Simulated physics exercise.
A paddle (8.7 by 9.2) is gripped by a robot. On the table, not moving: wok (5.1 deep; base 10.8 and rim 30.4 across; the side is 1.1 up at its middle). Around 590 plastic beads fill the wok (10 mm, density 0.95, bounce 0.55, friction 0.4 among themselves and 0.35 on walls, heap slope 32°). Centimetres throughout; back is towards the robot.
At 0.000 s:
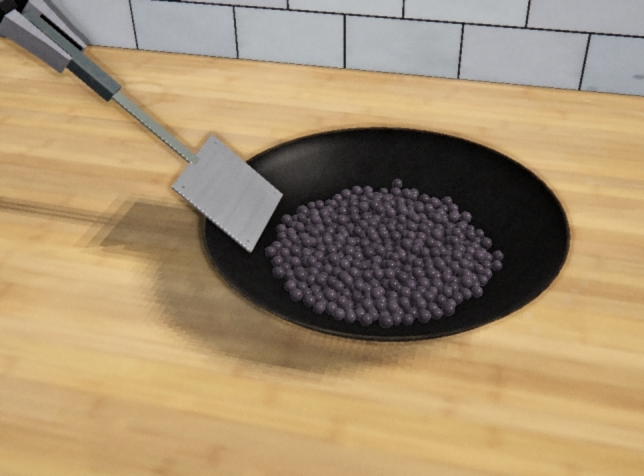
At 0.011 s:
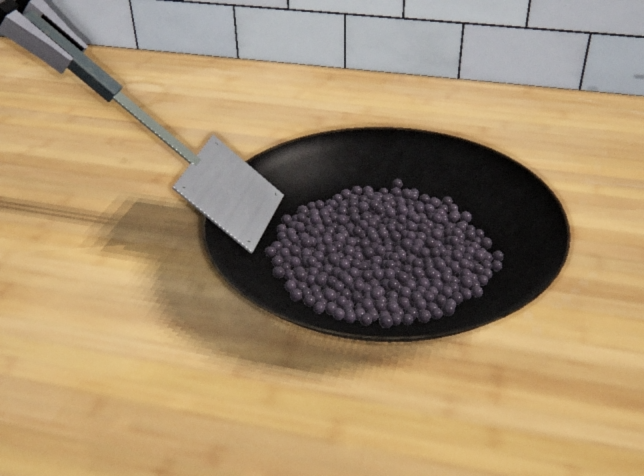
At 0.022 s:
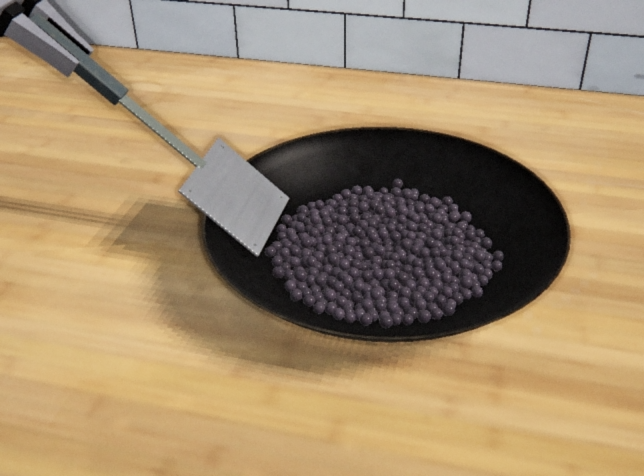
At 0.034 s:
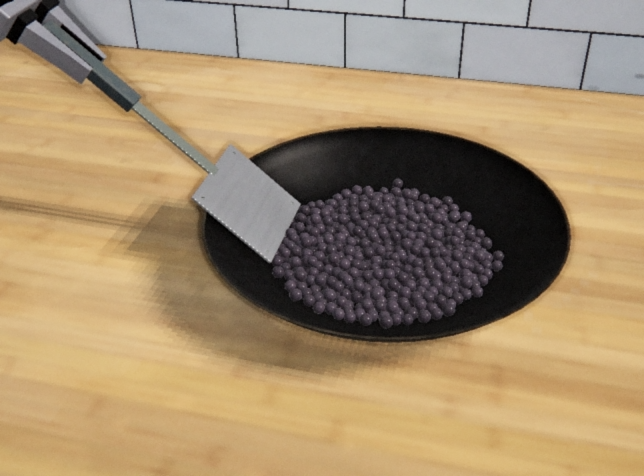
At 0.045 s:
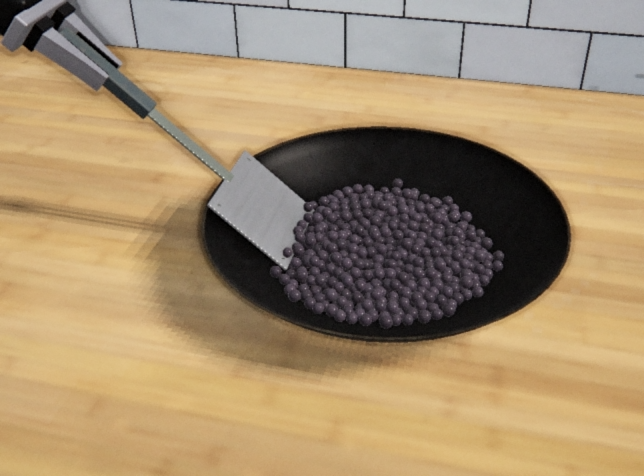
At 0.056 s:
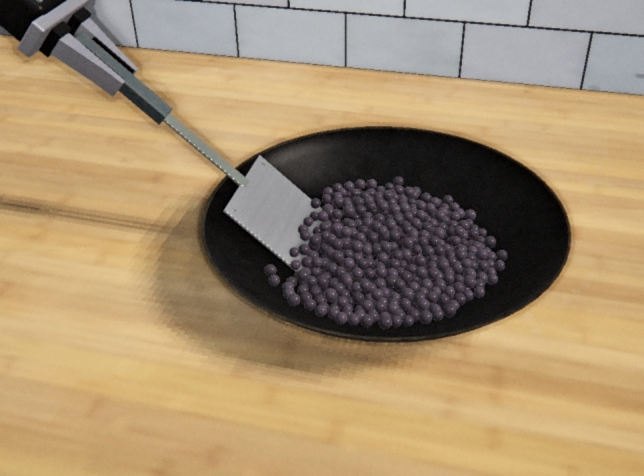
A black wok filled with small dark purple beads sits on a light wooden countertop, seen from above at an angle, with white tiles behind. At the upper left, a black and grey robotic gripper holds a flat grey paddle at the wok's left rim. The paddle barely moves at first, then slides right and slightly down into the beads, nudging those nearby, while the wok and camera stay still.
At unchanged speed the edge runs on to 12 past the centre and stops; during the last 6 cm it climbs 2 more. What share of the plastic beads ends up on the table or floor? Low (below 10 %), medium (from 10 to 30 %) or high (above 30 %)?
A high share, above 30 %, ends on the table or floor.
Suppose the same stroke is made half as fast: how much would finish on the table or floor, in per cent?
In that case some 25 per cent.
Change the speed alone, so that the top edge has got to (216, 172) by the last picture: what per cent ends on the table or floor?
Some 20 per cent.
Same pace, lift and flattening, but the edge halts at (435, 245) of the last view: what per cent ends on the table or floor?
About 5 per cent.
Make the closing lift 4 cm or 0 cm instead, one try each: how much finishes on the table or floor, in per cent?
About 35 and 45 per cent.
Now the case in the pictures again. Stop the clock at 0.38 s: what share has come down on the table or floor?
Roughly 10 per cent.
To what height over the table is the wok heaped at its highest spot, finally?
Roughly 3.5 cm.
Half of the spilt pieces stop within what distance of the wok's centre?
Some 52 cm.
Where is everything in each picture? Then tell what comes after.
In the first frame, paddle top edge at (192, 159), sloping 41°; upper third of the load around (386, 244), from x 270 to 500, top at y 185; 586 in the wok.
In the second frame, paddle top edge at (193, 160), sloping 41°; upper third of the load around (386, 244), from x 270 to 500, top at y 185.
In the third frame, paddle top edge at (199, 163), sloping 41°; upper third of the load around (386, 244), from x 270 to 500, top at y 185.
In the fourth frame, paddle top edge at (212, 170), sloping 41°; upper third of the load around (386, 244), from x 275 to 500, top at y 185.
In the fifth frame, paddle top edge at (227, 176), sloping 41°; upper third of the load around (384, 245), from x 275 to 500, top at y 185.
In the sixth frame, paddle top edge at (242, 182), sloping 41°; upper third of the load around (379, 241), from x 270 to 500, top at y 180; 586 in the wok.
After 0.11 s, sloping 41°, highest piece 6 above the table; 586 in the wok.
After 0.15 s, sloping 41°, highest piece 7 above the table; 586 in the wok.
After 0.38 s, sloping 41°, highest piece 16 above the table; 361 in the wok, 61 on the table or floor, 164 on the blade or in flight.
After 1.43 s, sloping 41°, highest piece 3 above the table; 361 in the wok, 225 on the table or floor.
At rest, 361 in the wok, 225 on the table or floor. That is 38 % on the table or floor.
